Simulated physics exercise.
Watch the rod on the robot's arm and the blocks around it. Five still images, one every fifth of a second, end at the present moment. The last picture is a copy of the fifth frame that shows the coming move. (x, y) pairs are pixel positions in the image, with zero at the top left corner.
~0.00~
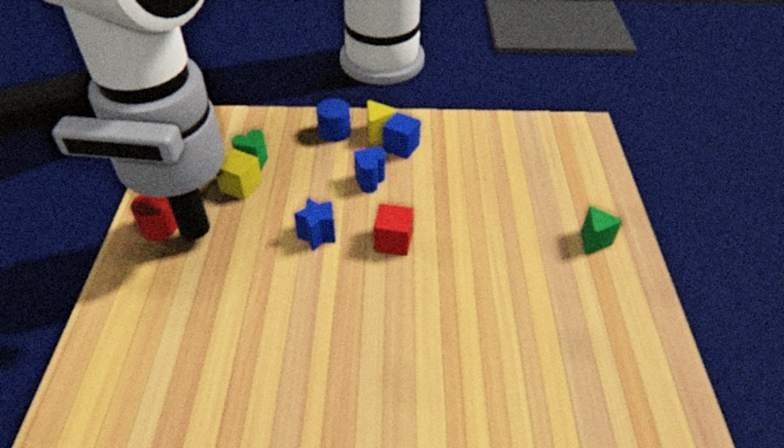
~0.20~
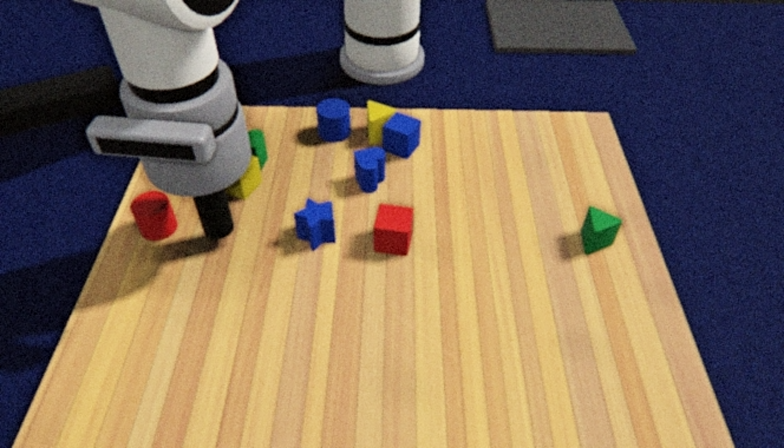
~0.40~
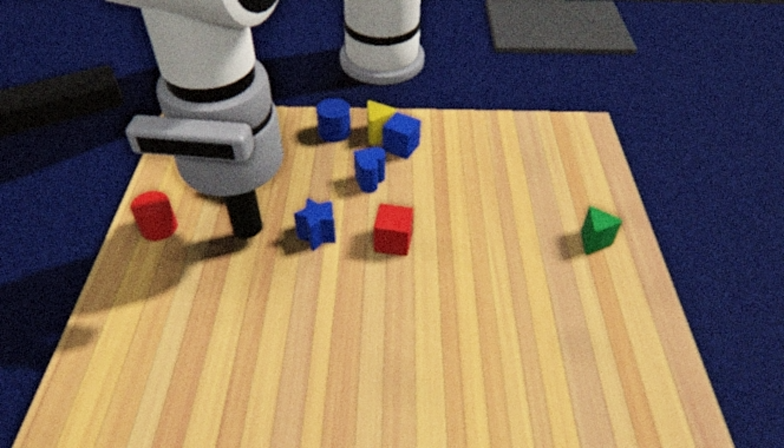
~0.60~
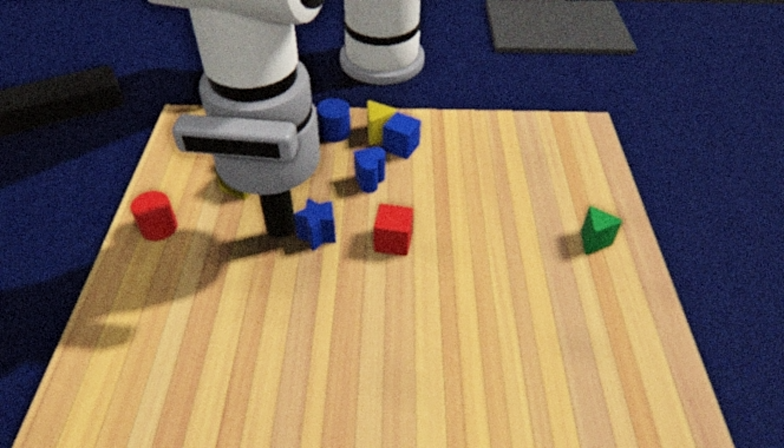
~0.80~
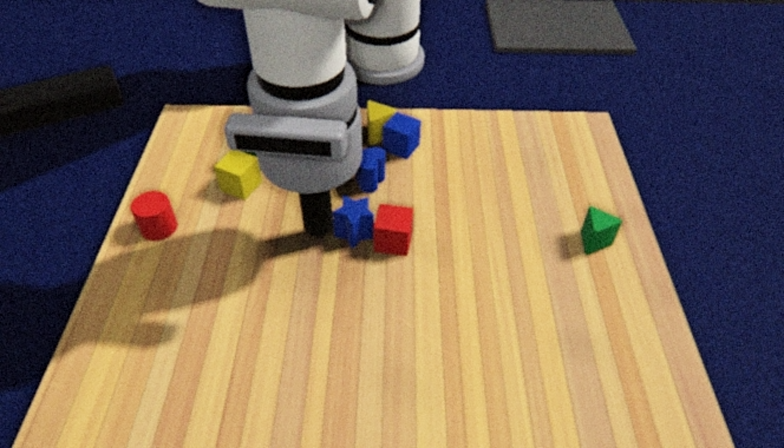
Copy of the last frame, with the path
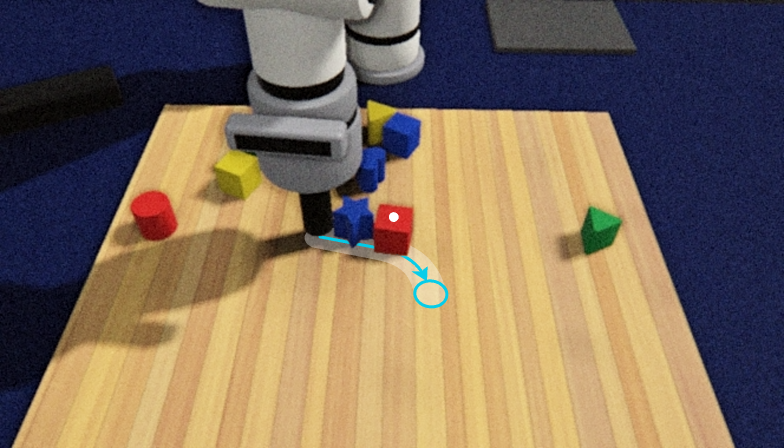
On a striped wooden board scattered with colored blocks, a robot arm lowers no block but sweeps its dark rod rightward from beside the red cylinder, crossing open wood toward the blue star. The rod then pushes the star a short way right, up beside the red cube, which stays put.
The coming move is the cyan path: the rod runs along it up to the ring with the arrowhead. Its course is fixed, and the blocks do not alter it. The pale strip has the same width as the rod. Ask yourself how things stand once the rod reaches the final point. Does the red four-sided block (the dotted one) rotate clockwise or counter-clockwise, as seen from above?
It makes a clockwise turn.
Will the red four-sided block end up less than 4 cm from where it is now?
I'd say no.
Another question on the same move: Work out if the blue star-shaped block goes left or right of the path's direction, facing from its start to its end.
Moves left.
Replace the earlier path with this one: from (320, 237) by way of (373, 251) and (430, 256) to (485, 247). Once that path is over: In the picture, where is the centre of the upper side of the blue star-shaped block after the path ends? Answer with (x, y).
The spot you're after is about (398, 209) in the image.
The drawn path runs from (320, 237) by way of (365, 245) and (409, 259) to (431, 294); the dot is on the red four-sided block.
On the path given first. One third of the way, rod (365, 234); blue star-shaped block (391, 206), turned 50° anticlockwise; red four-sided block (431, 213), turned 30° clockwise.
Two thirds of the way, rod (411, 249); blue star-shaped block (401, 206), turned 100° anticlockwise; red four-sided block (444, 208), turned 55° clockwise.
At the end, rod (432, 283); blue star-shaped block (401, 206), turned 100° anticlockwise; blue heart-shaped block not moved; red four-sided block (444, 208), turned 55° clockwise.
